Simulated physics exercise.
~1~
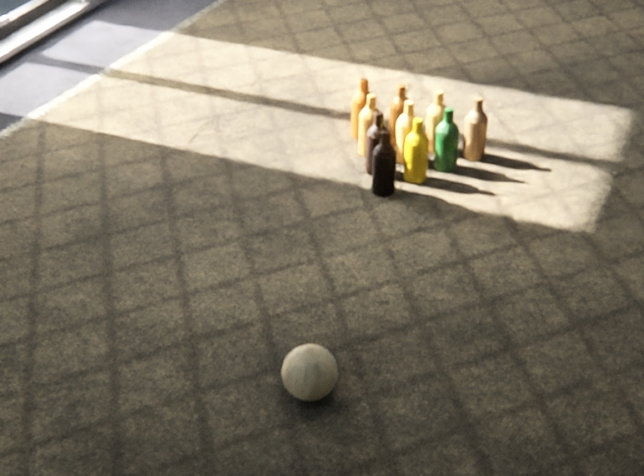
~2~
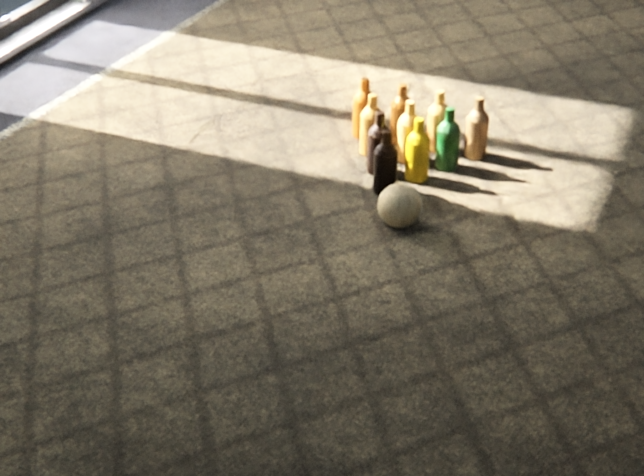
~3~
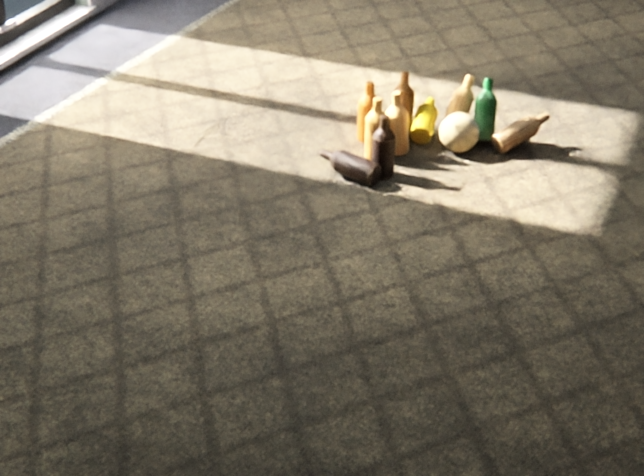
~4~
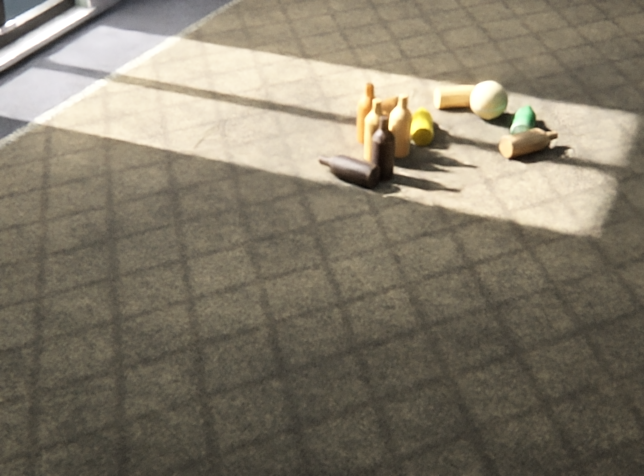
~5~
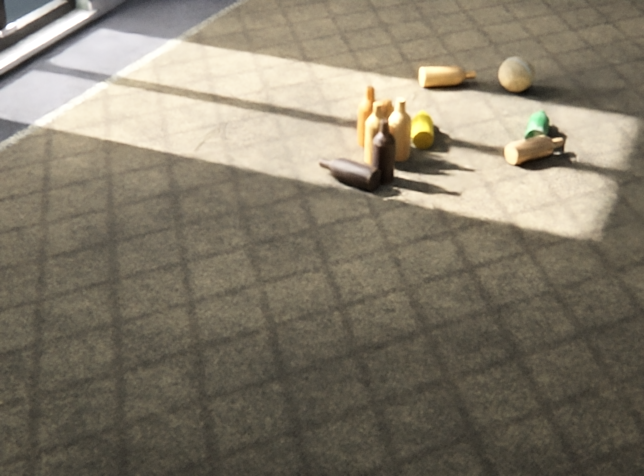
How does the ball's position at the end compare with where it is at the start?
At the start the ball is in the shaded foreground, well in front of the skittles. By the end it is farther away and to the right, beyond the skittles.
